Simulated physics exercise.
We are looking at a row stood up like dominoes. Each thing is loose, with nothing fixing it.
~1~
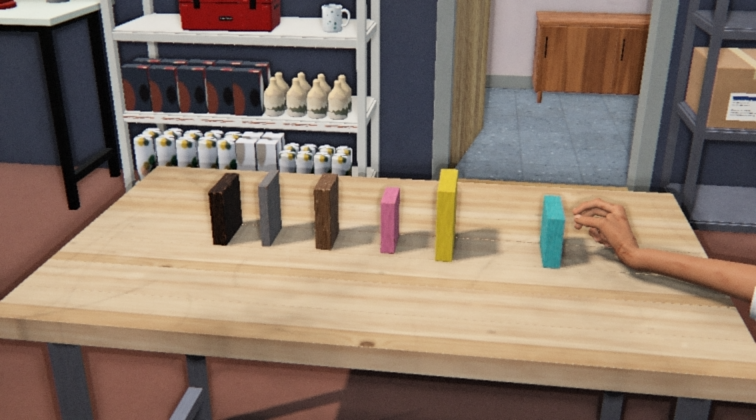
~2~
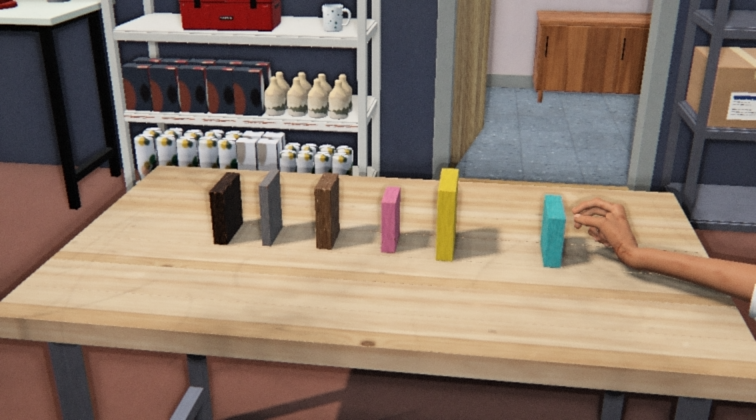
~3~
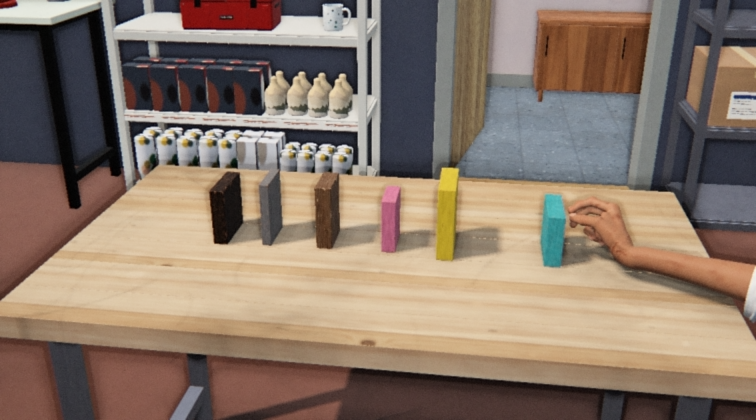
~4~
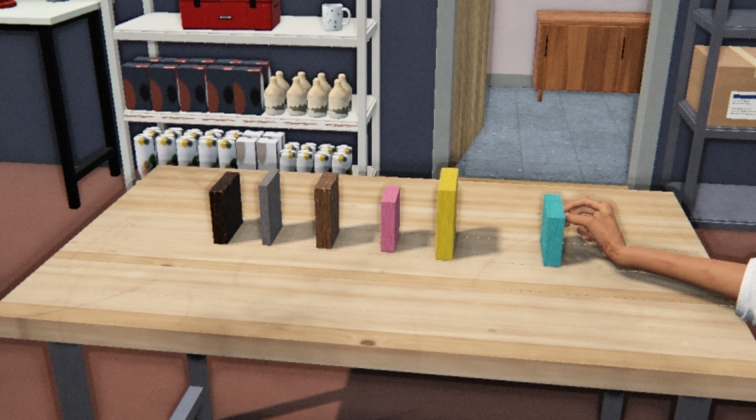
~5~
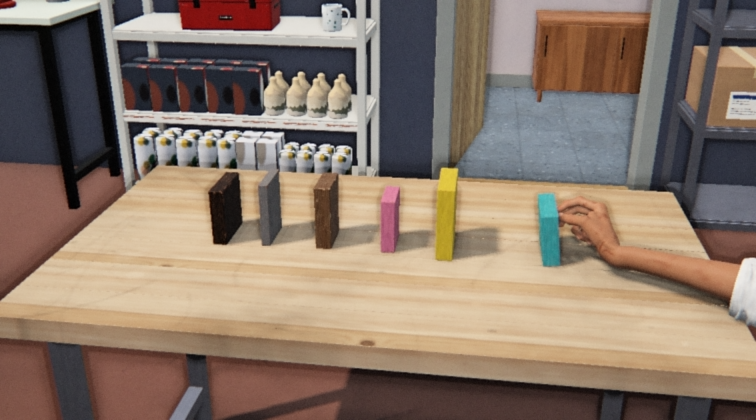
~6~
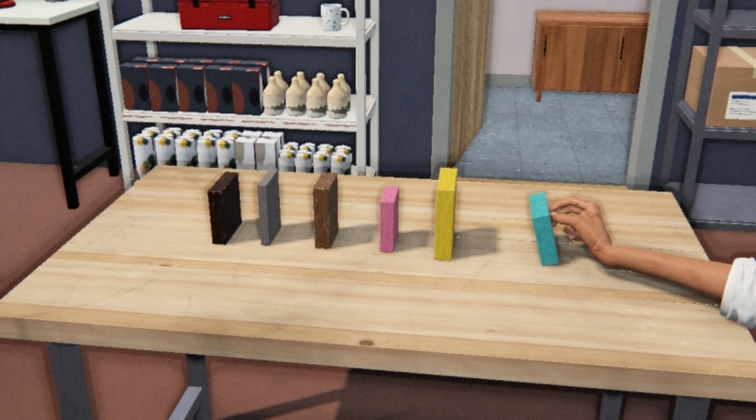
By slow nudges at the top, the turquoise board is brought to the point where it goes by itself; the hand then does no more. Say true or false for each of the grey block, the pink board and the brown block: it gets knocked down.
Grey block - false; pink board - false; brown block - false.
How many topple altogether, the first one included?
The count is 1.
Then, 0.20 s after the last picture, turquoise board 45° over.
Then, 0.30 s after the last picture, turquoise board 91° over.
At rest, all 4 in place. Seen from the same camera at the end, grey block near (270, 207), pink board near (389, 219).
